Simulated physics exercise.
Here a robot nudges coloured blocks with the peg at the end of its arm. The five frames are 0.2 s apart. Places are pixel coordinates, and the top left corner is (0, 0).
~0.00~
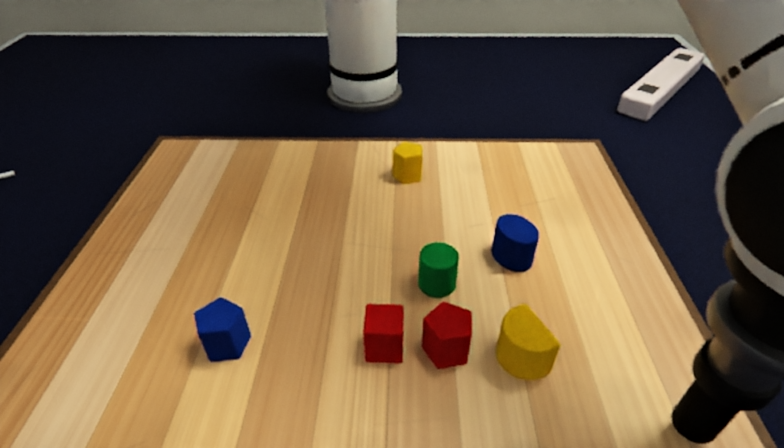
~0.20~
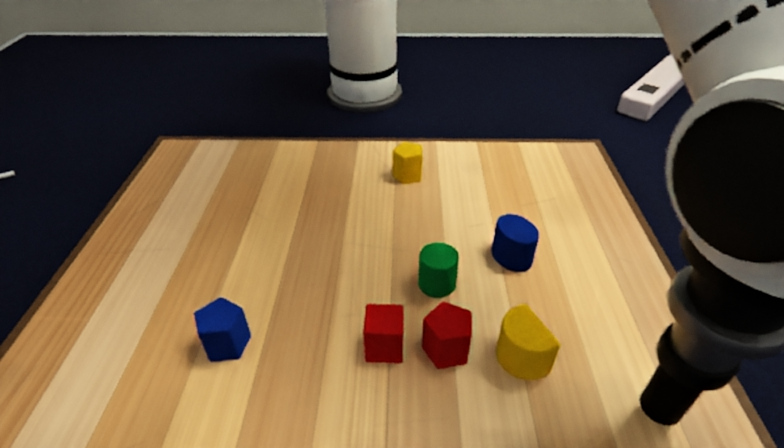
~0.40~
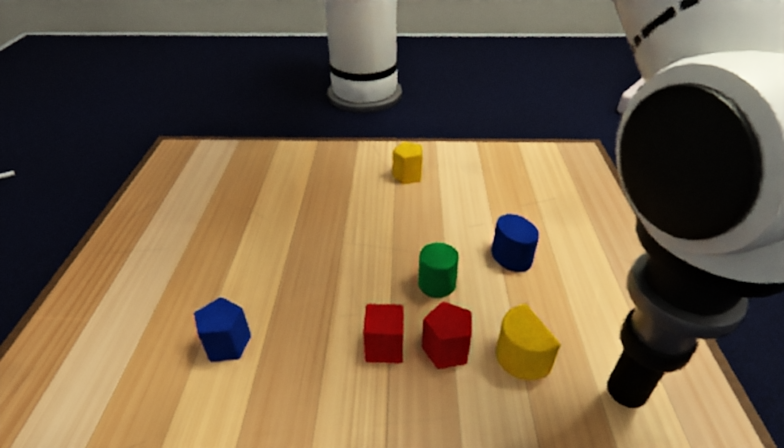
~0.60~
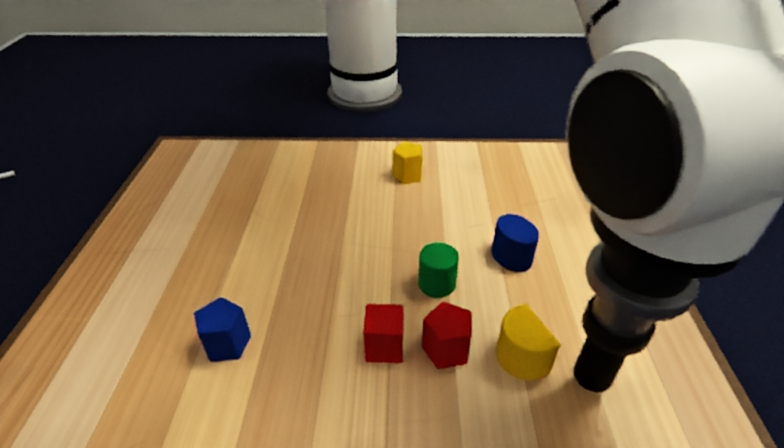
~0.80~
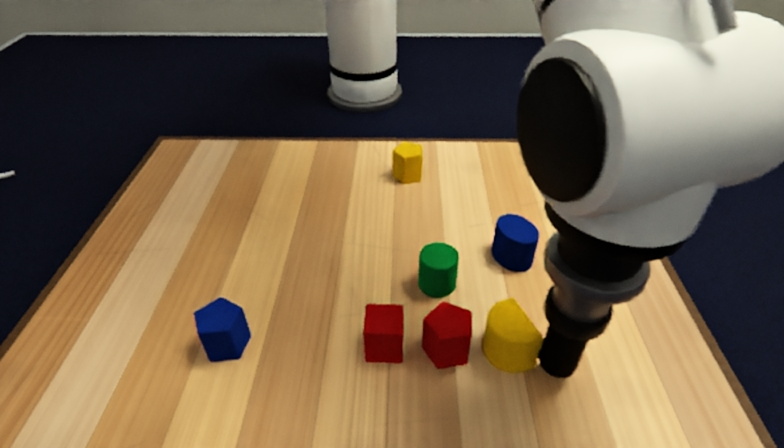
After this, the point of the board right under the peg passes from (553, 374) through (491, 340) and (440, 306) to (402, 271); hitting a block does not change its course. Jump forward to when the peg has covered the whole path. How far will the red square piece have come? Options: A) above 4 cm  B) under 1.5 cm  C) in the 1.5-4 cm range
Correct choice: B.
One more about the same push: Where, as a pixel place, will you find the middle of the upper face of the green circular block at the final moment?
So, by the moment the path ends, you'll find the top centre of the green circular block at (421, 224).
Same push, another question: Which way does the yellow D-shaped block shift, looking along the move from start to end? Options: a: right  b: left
My pick is b.
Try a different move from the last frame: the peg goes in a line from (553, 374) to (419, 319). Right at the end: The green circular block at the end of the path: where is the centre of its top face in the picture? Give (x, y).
Top centre: (438, 240).
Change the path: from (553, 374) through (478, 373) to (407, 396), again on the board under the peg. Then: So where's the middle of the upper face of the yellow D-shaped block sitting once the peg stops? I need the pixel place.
I'd place it at (477, 305), taking the centre of its top.
The first path, step by step. One third of the way, peg at (493, 329); red pentagon at (436, 316), turned 45° anticlockwise; yellow D-shaped block at (460, 286), turned 25° clockwise.
Two thirds of the way, peg at (441, 294); green circular block at (426, 235); red pentagon at (431, 318), turned 60° anticlockwise; yellow D-shaped block at (413, 263), turned 55° clockwise.
At the end, peg at (402, 260); red square piece in place; green circular block at (421, 224); red pentagon at (431, 318), turned 60° anticlockwise; yellow D-shaped block at (370, 246).
